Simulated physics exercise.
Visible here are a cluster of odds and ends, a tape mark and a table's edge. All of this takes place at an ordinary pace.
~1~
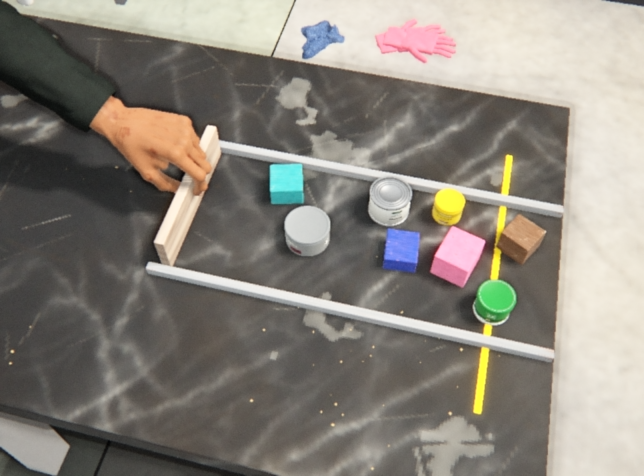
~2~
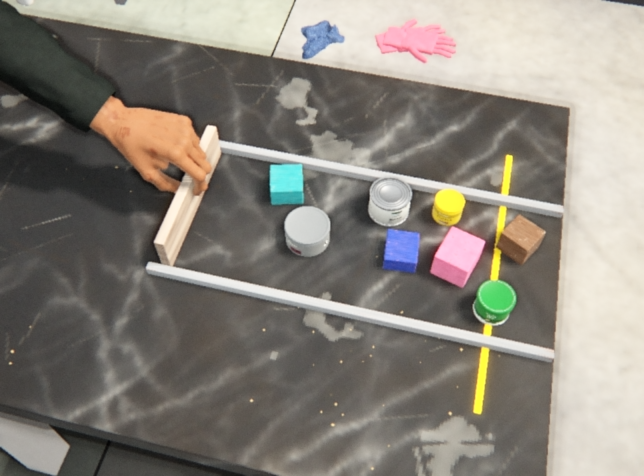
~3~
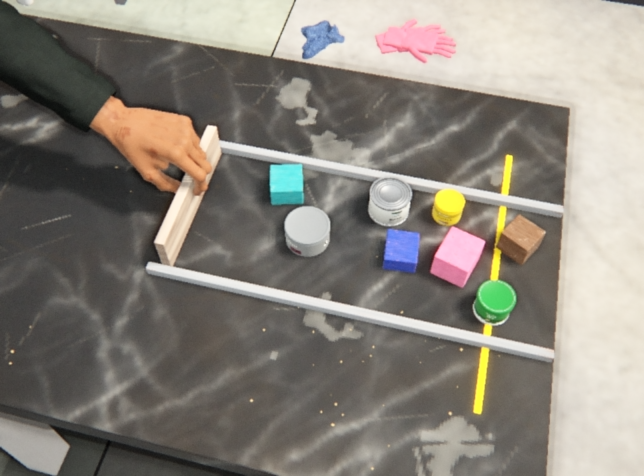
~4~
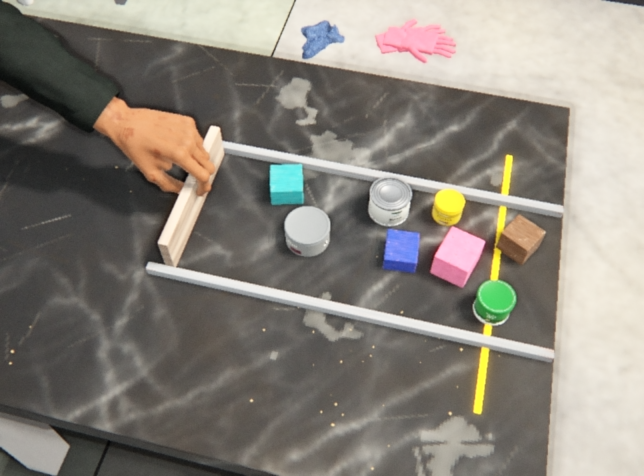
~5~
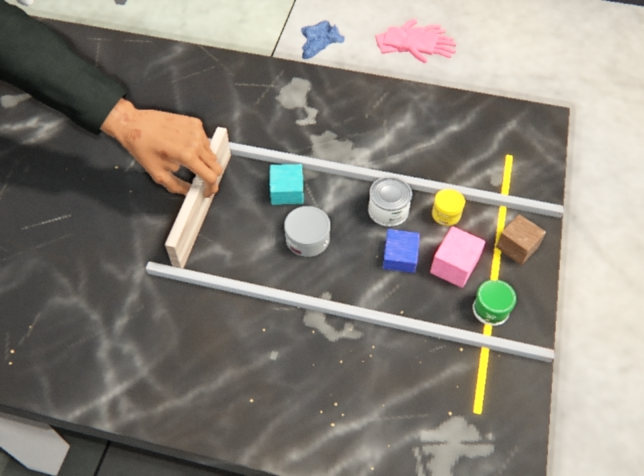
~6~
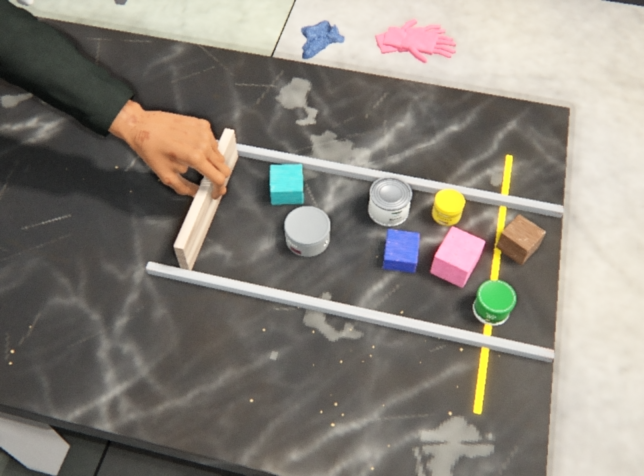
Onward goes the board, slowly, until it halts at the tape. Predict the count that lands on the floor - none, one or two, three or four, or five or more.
Count them up and three or four have fallen.
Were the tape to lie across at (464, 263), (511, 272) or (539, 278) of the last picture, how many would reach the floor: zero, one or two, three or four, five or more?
Taking the tapes one after another, the count is 1 or 2, then at least five, then at least five.
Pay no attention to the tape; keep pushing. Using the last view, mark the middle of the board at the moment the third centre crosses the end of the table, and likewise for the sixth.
In pixels, around (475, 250) followed by around (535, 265).
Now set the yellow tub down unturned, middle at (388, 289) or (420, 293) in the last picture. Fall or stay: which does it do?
Taking the two spots in turn, it stays put and then stays put.
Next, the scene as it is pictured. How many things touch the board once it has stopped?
That makes 3.
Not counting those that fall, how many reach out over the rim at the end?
Answer: 2.
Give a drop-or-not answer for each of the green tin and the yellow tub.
Result - green tin retained, yellow tub fallen.
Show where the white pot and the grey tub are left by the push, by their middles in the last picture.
Final spots - white pot (557, 238), grey tub (520, 276).
A little later, none off yet; brown block at rest near (520, 240); green tin at rest near (494, 303); pink block at rest near (457, 257).
When it is over, the number that fall off is three or four; down, yellow tub, pink block and brown block.
